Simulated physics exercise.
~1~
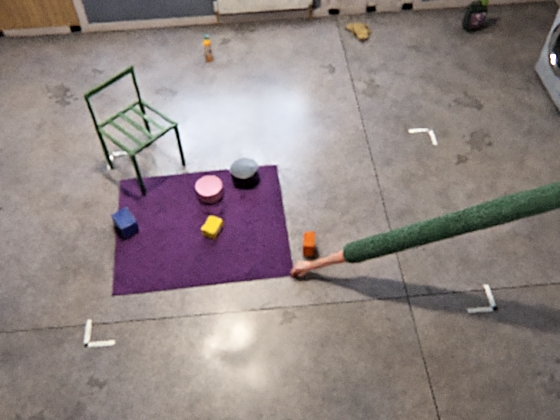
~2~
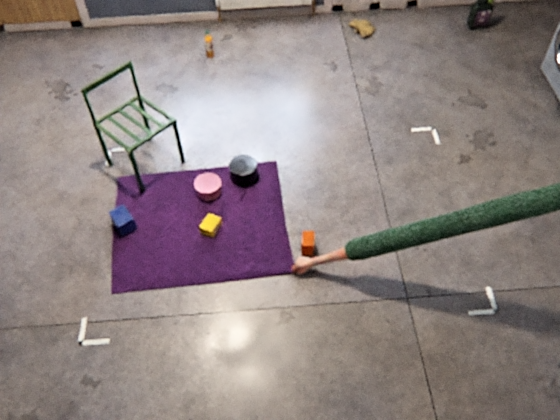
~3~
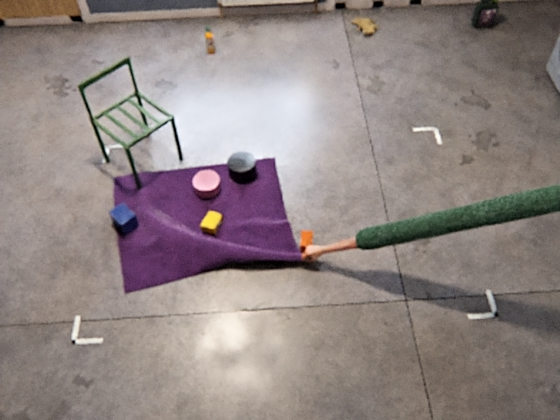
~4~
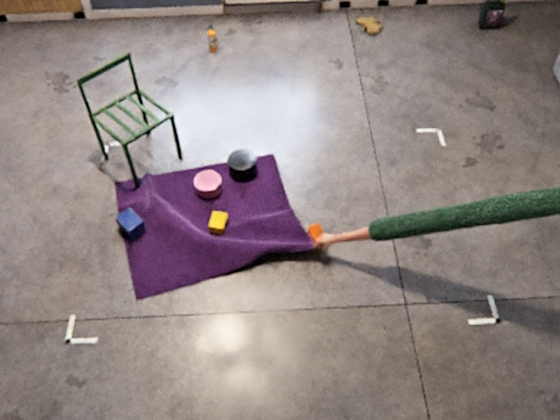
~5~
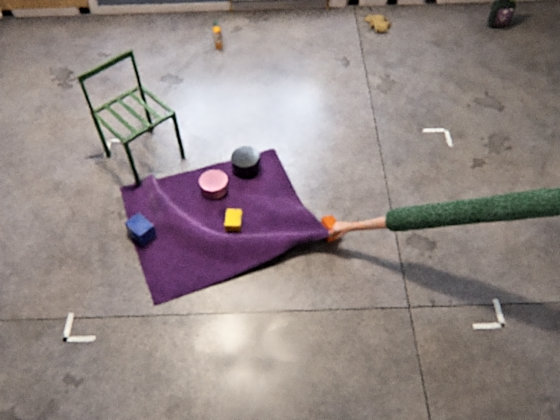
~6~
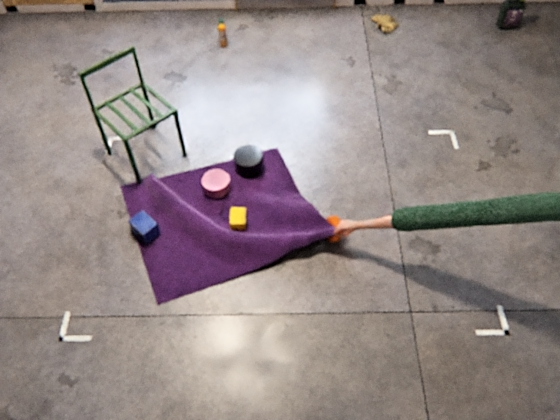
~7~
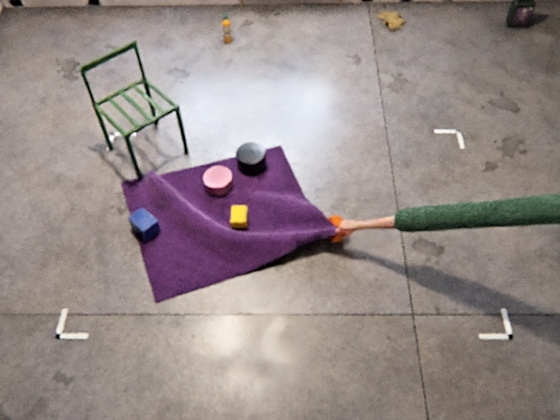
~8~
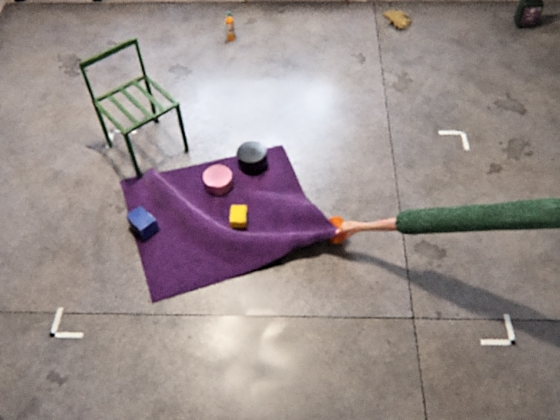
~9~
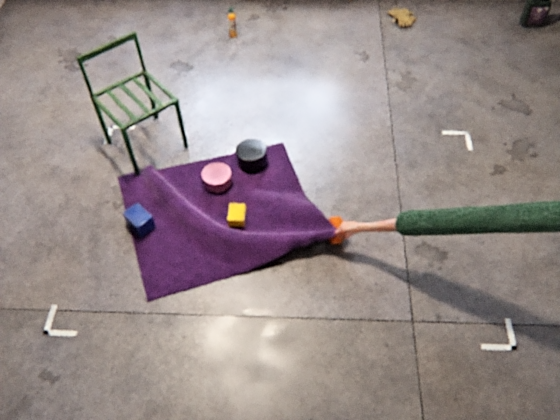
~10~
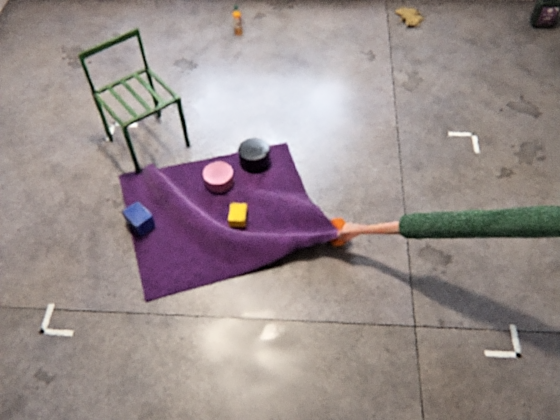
A green-sleeved arm drags the purple sheet's corner rightward, shifting objects, then holds it still.
